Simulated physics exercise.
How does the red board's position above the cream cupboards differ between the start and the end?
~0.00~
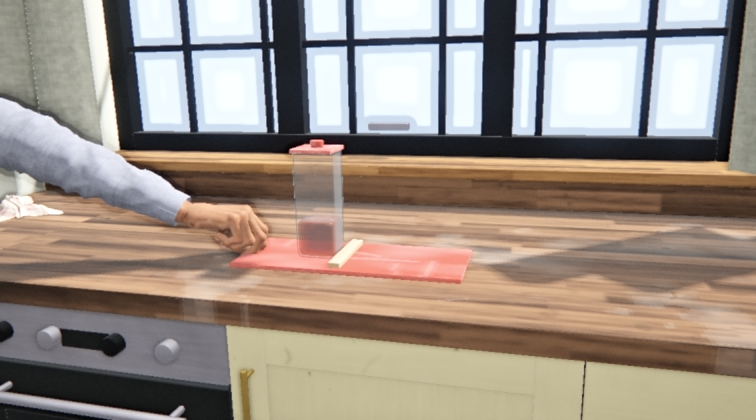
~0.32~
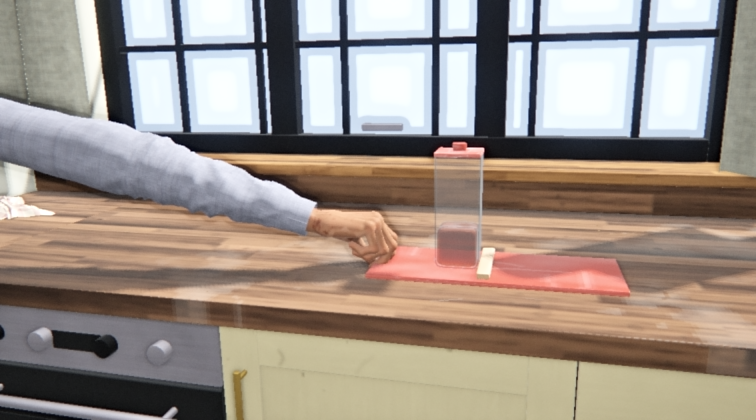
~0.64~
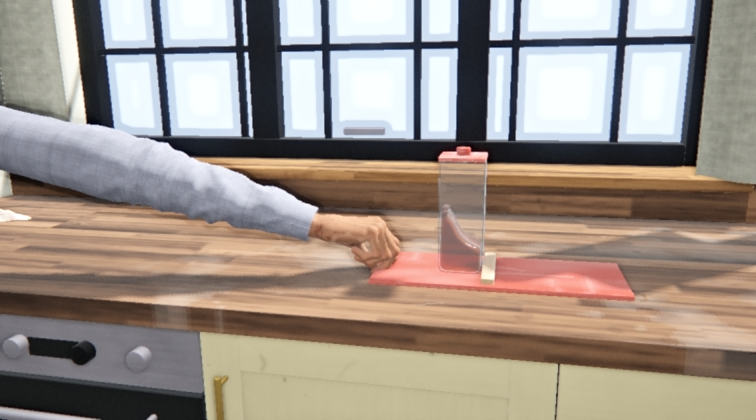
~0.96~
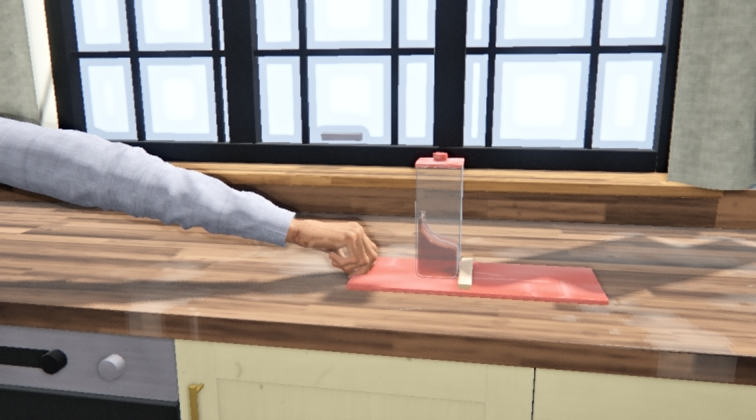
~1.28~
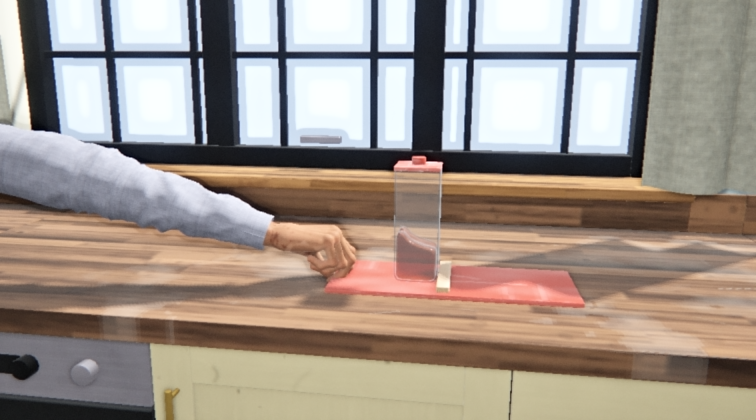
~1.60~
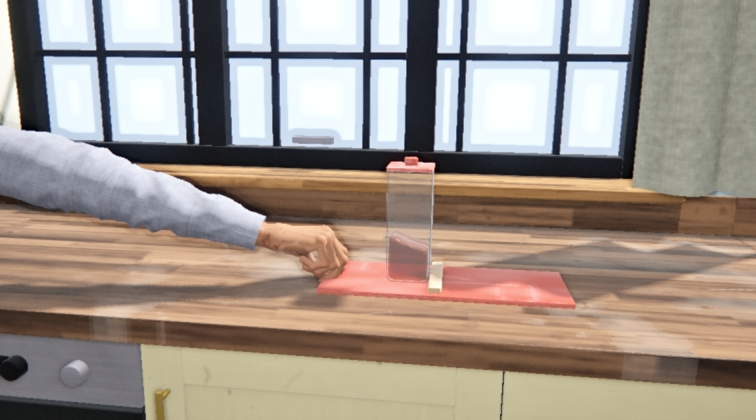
At the start the board is above the left cupboard door, with its left end close to the oven. By the end it is farther right, reaching across the gap between the two cupboard doors.
On a wooden kitchen worktop, a hand pushed a red board to the right with a clear, capped flask standing on it, then the board stopped and the dark liquid sloshed up one side, but the flask stayed upright.
